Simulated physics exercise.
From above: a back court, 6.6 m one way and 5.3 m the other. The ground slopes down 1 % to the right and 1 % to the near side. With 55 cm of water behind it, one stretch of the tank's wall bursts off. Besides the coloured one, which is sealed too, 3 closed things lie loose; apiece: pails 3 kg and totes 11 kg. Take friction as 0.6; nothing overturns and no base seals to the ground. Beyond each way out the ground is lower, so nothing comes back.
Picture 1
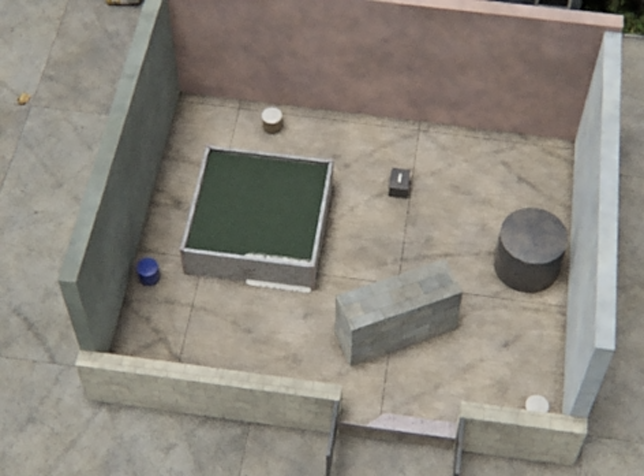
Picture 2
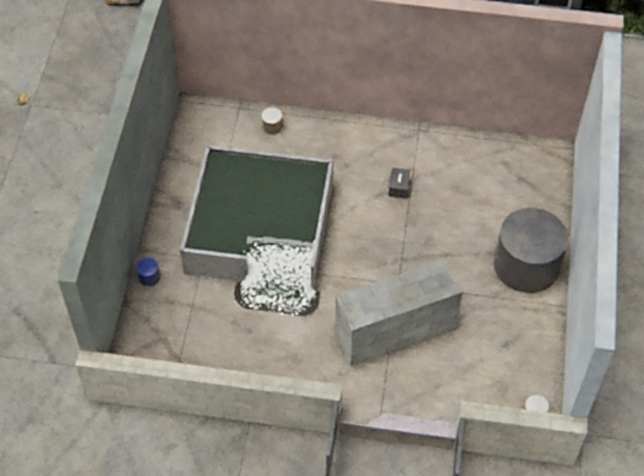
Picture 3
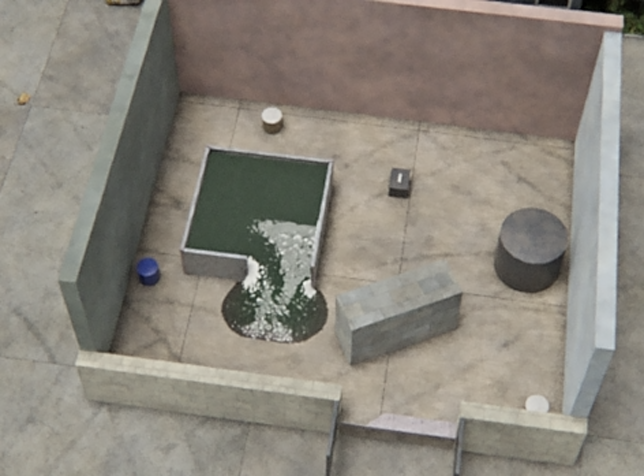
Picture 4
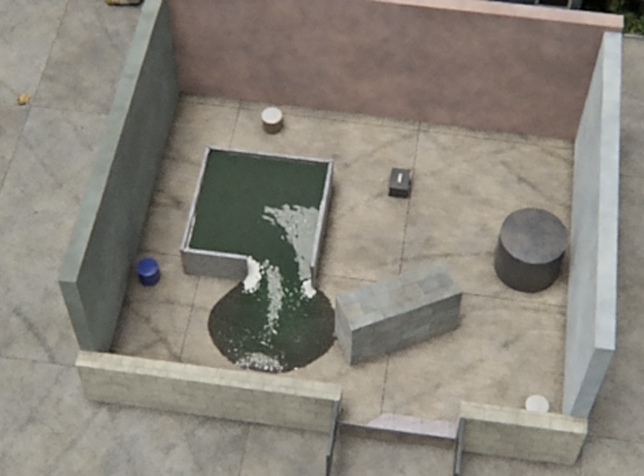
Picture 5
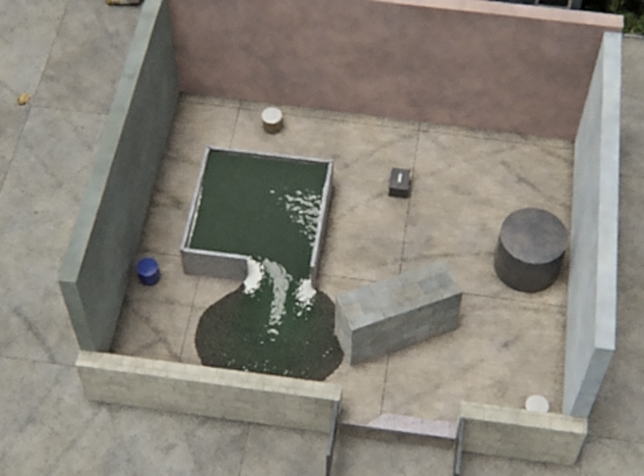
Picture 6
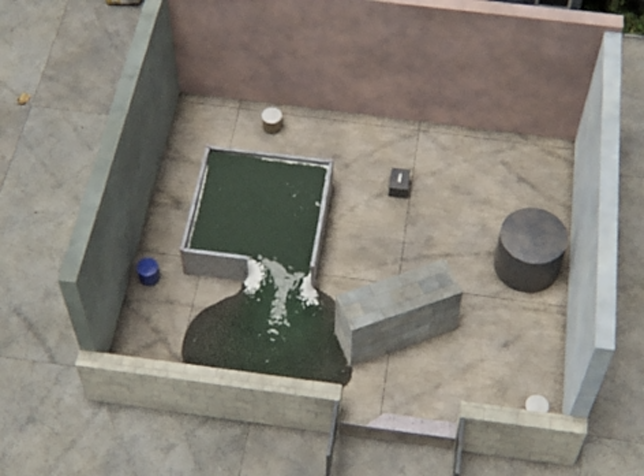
A square, low-walled tank of dark green water stands left of centre in a walled paved court, seen from above by a still camera. A blue pail sits by the left wall, two pale pails and a small dark box lie apart, and a dark cylinder and a grey block stand to the right. Part of the tank's near wall gives way, and white, foaming water pours out, spreading in a dark rounded pool to the low front wall and the block.
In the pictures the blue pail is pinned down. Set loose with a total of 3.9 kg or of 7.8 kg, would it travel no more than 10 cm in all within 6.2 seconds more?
I expect that neither load is enough.
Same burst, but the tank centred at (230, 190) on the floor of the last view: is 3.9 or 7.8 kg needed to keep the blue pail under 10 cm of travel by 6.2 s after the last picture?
Then neither weight holds it.
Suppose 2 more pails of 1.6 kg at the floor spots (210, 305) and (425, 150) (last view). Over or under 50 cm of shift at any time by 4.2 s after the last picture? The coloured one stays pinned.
In turn: More, less.
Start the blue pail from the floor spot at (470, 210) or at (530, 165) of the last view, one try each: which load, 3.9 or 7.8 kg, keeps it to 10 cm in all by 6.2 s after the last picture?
In turn: Either load holds; the smaller is enough.
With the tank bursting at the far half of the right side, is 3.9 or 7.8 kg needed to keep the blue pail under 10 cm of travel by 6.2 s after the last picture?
Then the smaller load will do.
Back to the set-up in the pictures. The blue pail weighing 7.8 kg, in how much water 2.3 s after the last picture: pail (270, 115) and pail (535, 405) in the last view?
Roughly 0 and 11 cm.
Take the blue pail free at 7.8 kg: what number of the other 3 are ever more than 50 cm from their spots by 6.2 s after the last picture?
That makes 1.
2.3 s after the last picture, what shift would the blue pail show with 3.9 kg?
Roughly 60 cm.
Then, 0.6 s after the last picture the blue pail would be 0 cm from its start with 3.9 kg and 0 cm from its start with 7.8 kg; 0 cm of water round it then.
Then, 2.3 s after the last picture the blue pail would be 63 cm from its start with 3.9 kg and 34 cm from its start with 7.8 kg; 6 cm of water round it then.
Then, 4.2 s after the last picture the blue pail would be 338 cm from its start with 3.9 kg and 184 cm from its start with 7.8 kg; 6 cm of water round it then.
Then, 6.2 s after the last picture the blue pail would be 309 cm from its start with 3.9 kg and 249 cm from its start with 7.8 kg; 5 cm of water round it then.
